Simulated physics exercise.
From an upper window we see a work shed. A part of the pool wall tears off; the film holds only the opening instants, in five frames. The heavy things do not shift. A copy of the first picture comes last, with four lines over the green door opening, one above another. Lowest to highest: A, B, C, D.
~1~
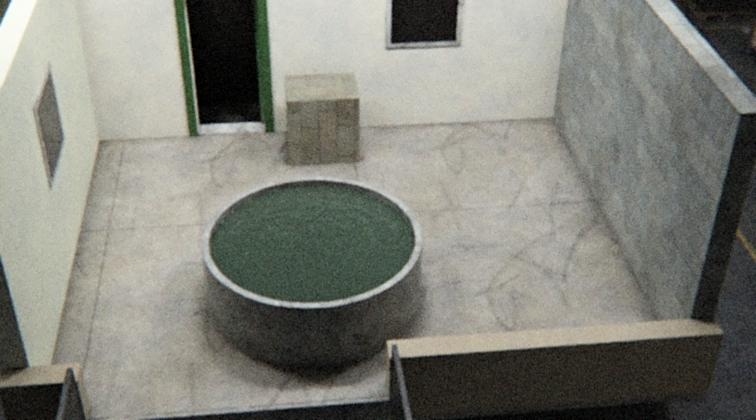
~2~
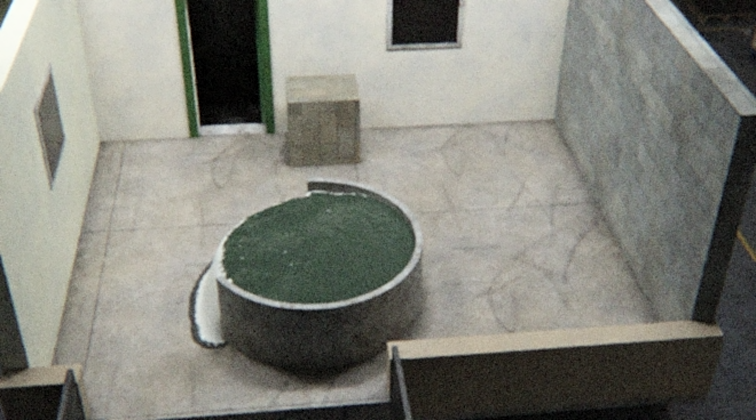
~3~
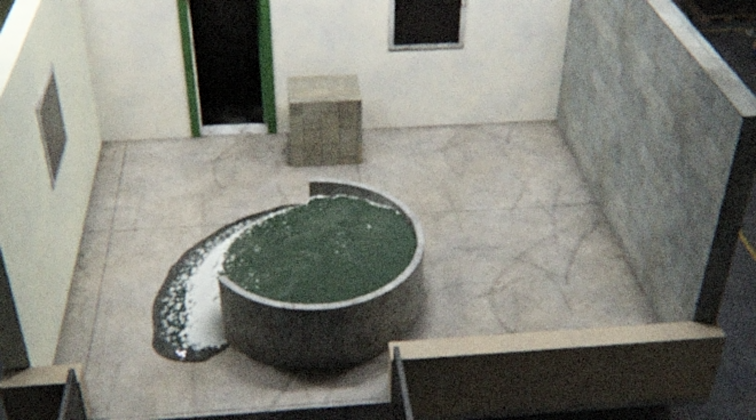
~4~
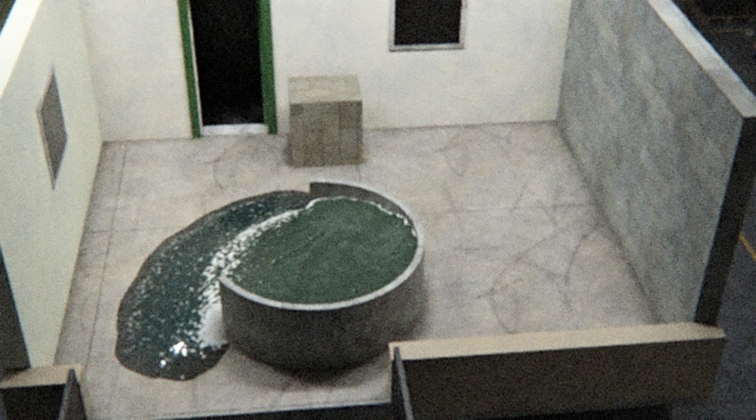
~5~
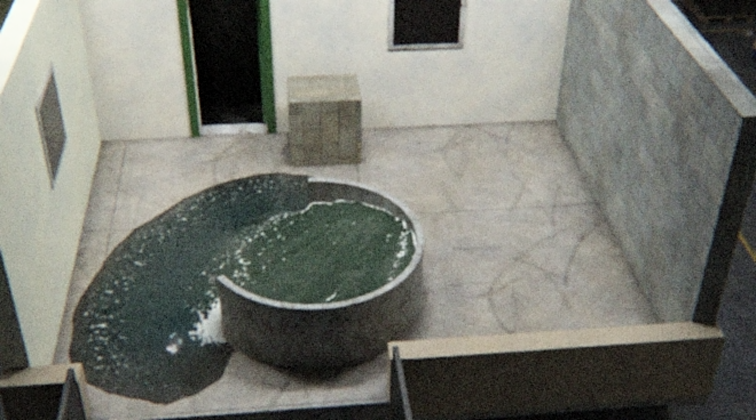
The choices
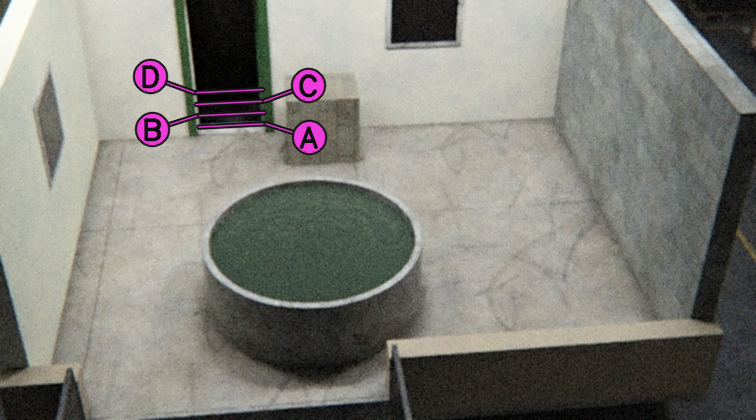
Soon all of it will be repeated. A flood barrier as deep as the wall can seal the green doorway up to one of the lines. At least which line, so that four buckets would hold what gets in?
Height B.
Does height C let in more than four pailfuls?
No, that is safe.
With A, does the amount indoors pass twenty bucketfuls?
No, less.
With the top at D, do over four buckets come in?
No, that is safe.
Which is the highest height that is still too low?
It is A.
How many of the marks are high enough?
Three of them.
On the marked copy, A at (231, 125); B at (230, 114); C at (230, 102); D at (229, 91); from the bottom up A, B, C, D.
Choosing A, about 13 bucketfuls get in.
Choosing B, a splash gets over, under a bucket.
Choosing C, nothing gets over.
Choosing D, nothing gets over.
